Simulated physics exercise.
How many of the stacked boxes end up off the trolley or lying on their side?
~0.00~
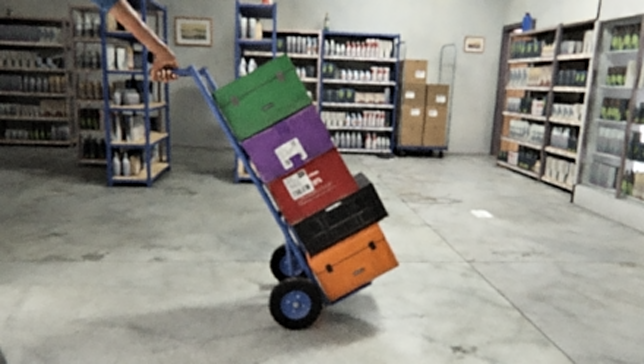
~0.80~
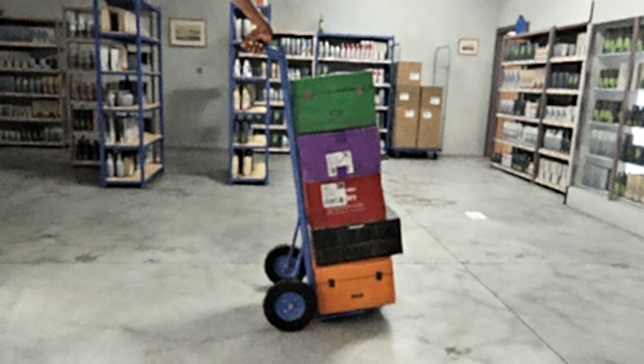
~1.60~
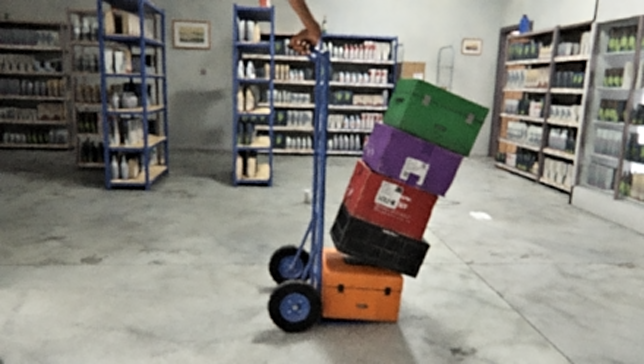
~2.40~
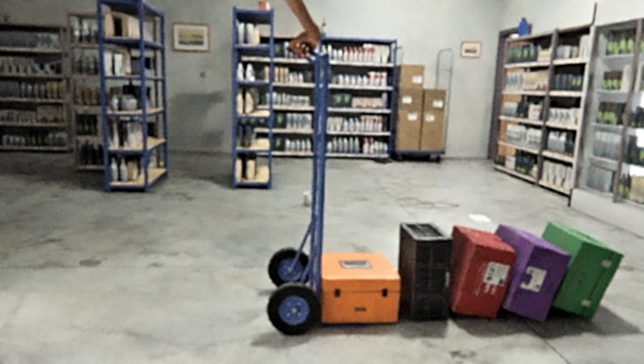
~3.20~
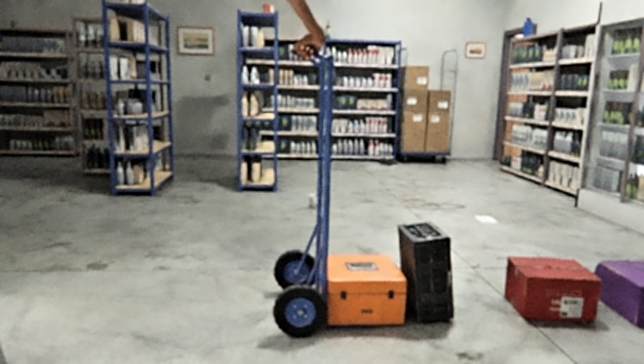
At least three of them do, as the boxes above the orange one topple off to the right.
A hand-held blue trolley swings upright, spilling four boxes rightward while the orange one stays put.
